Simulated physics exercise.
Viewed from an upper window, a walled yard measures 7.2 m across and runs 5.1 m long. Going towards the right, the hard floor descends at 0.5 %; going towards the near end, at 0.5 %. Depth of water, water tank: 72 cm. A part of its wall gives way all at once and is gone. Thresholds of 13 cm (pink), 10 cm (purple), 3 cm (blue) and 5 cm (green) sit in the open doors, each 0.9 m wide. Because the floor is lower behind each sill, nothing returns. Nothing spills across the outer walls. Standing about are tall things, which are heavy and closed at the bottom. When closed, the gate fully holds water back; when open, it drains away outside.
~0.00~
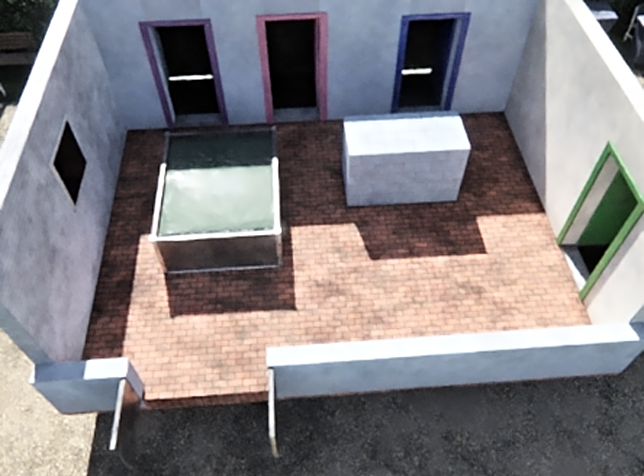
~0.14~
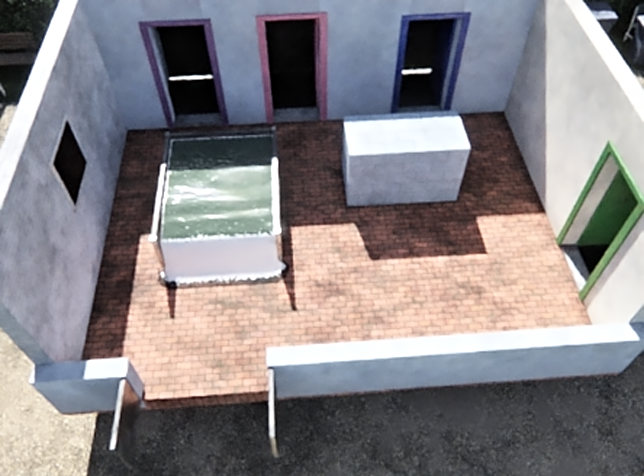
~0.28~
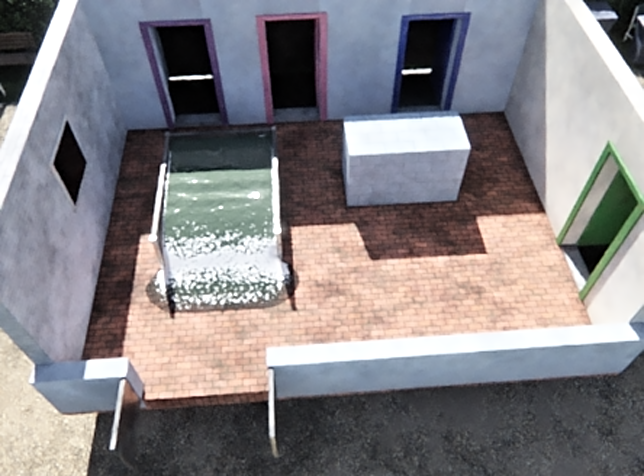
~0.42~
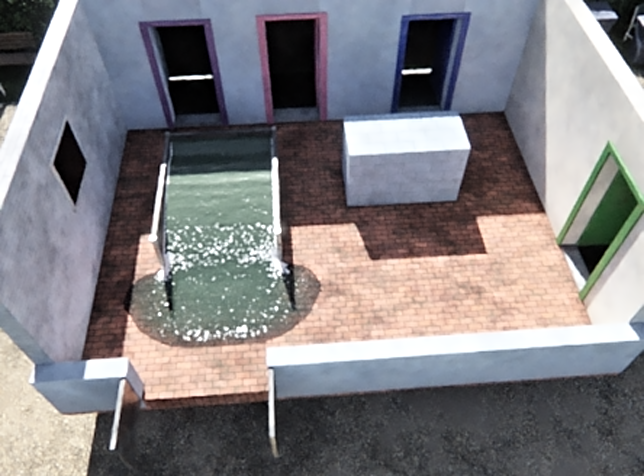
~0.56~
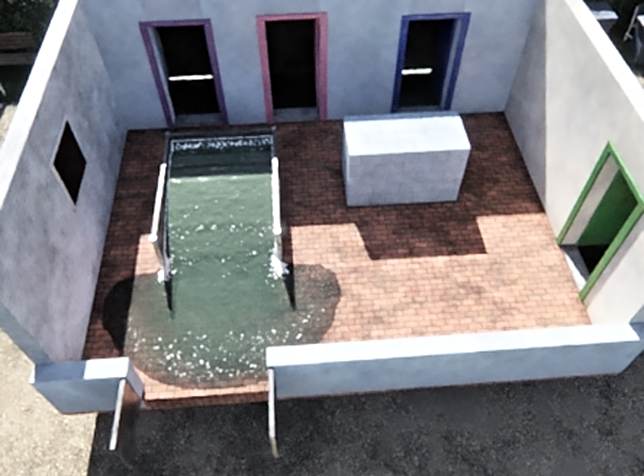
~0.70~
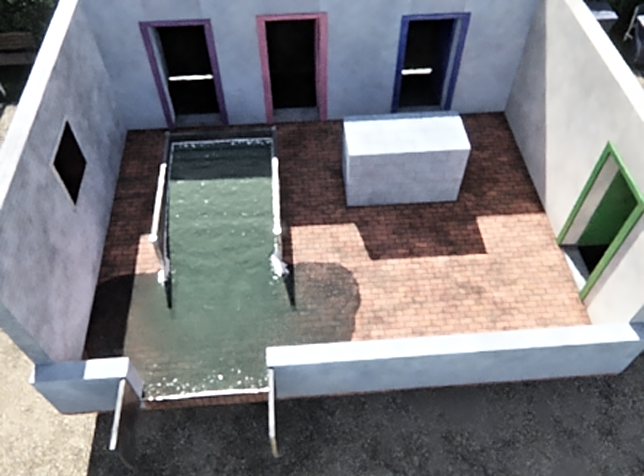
Water bursts from the front of a tank on the left of a walled yard, seen from above by a still camera. Pale walls enclose red-brown paving, with purple, pink and blue doorframes behind, a pale block right of the tank, and a green-framed opening at right. The greenish water drops in white froth, spreads toward the near wall's gap in a rounded sheet, and sinks lower in the tank.
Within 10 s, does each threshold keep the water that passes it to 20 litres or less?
The pink door remains within the limit, the purple door remains within the limit, the blue door remains within the limit, the green door breaks the limit.
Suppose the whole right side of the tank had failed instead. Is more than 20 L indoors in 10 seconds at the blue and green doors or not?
Compared with that limit, blue goes higher while green goes higher.
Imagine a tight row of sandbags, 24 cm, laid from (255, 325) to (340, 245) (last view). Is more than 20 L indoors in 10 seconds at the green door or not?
Well, at green the limit is respected.
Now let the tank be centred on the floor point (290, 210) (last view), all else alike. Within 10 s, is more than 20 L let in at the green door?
Then, at green, it's too much.
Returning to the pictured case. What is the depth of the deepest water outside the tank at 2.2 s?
Depth: Approx. 29 cm.
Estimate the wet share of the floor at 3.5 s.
Around 50 per cent.
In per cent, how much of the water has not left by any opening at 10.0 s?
36 %.
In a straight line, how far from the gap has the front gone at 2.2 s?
Some 5.2 metres from the gap.
After 1.4 s water covers 25 % of the floor and is deepest (34 cm) near (280, 372); pink door not reached, purple door not reached, blue door not reached, green door not reached.
After 2.2 s water covers 30 % of the floor and is deepest (29 cm) near (280, 372); pink door not reached, purple door not reached, blue door not reached, green door not reached.
After 3.5 s water covers 50 % of the floor and is deepest (19 cm) near (77, 386); pink door not reached, purple door not reached, blue door not reached, green door 13 cm at the sill, 8 L in.
After 6.0 s water covers 65 % of the floor and is deepest (10 cm) near (124, 151); pink door not reached, purple door 6 cm at the sill, 0 L in, blue door not reached, green door 8 cm at the sill, 45 L in.
After 10.0 s water covers 85 % of the floor and is deepest (7 cm) near (354, 160); pink door 3 cm at the sill, 0 L in, purple door 3 cm at the sill, 0 L in, blue door 3 cm at the sill, 3 L in, green door 4 cm at the sill, 51 L in.
